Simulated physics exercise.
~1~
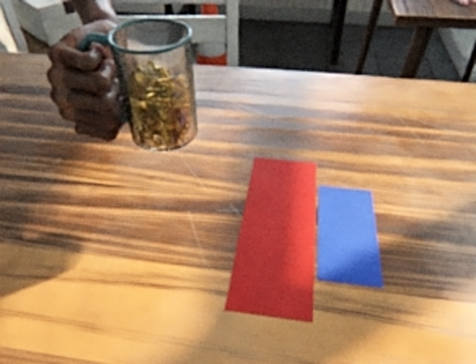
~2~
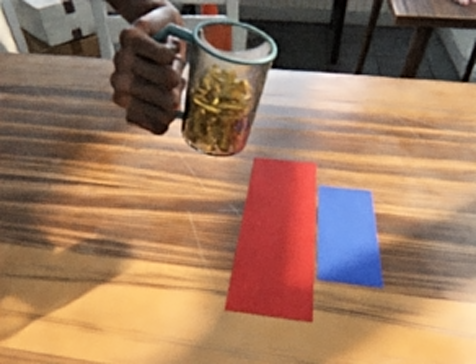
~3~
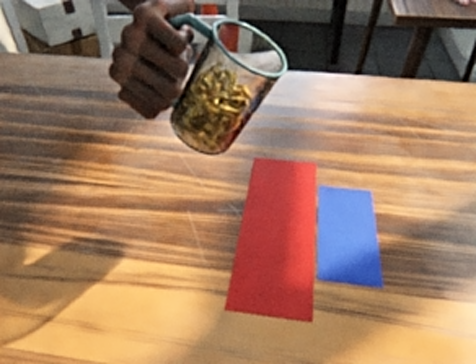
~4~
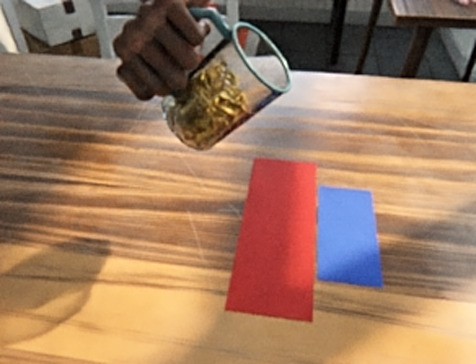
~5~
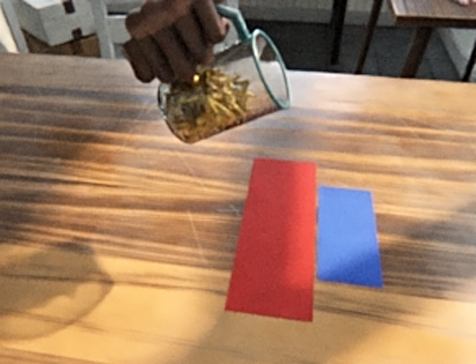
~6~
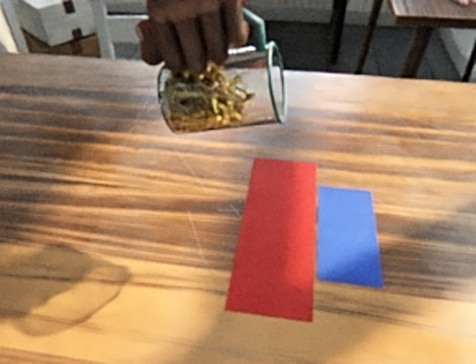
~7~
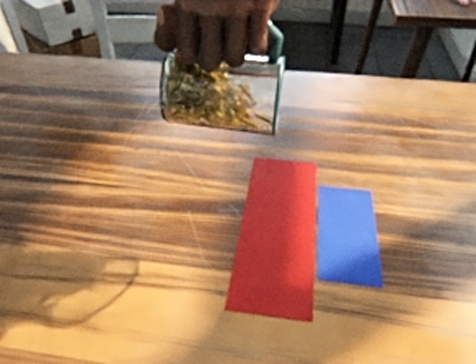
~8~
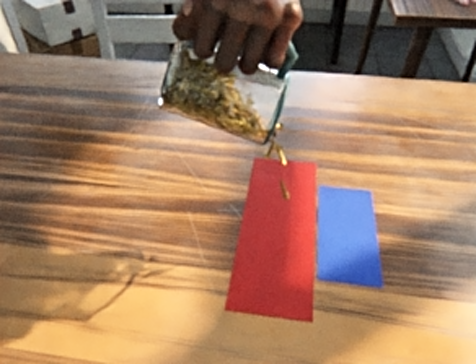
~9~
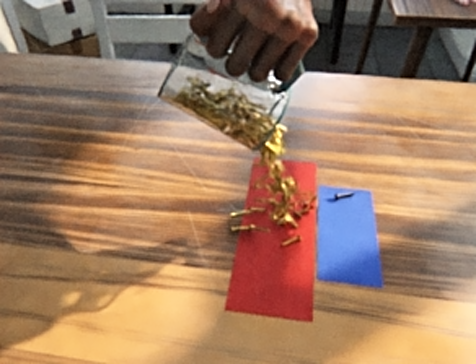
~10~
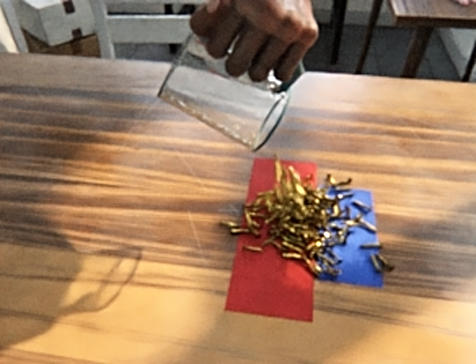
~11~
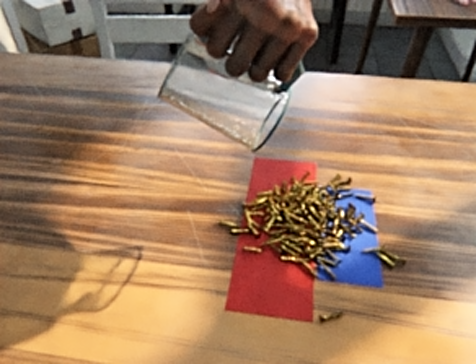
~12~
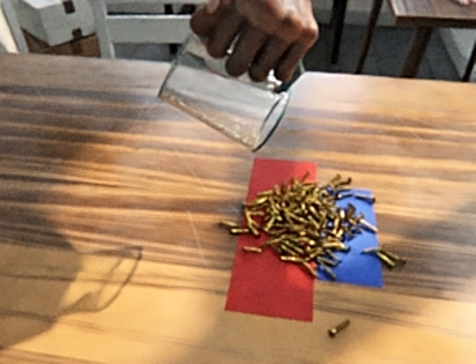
On a wooden table, a hand carried a glass mug of brass-coloured screws to the right and tipped it until they spilled into a pile across the red and blue mats, mostly on the red, with one lying on the bare wood nearby.
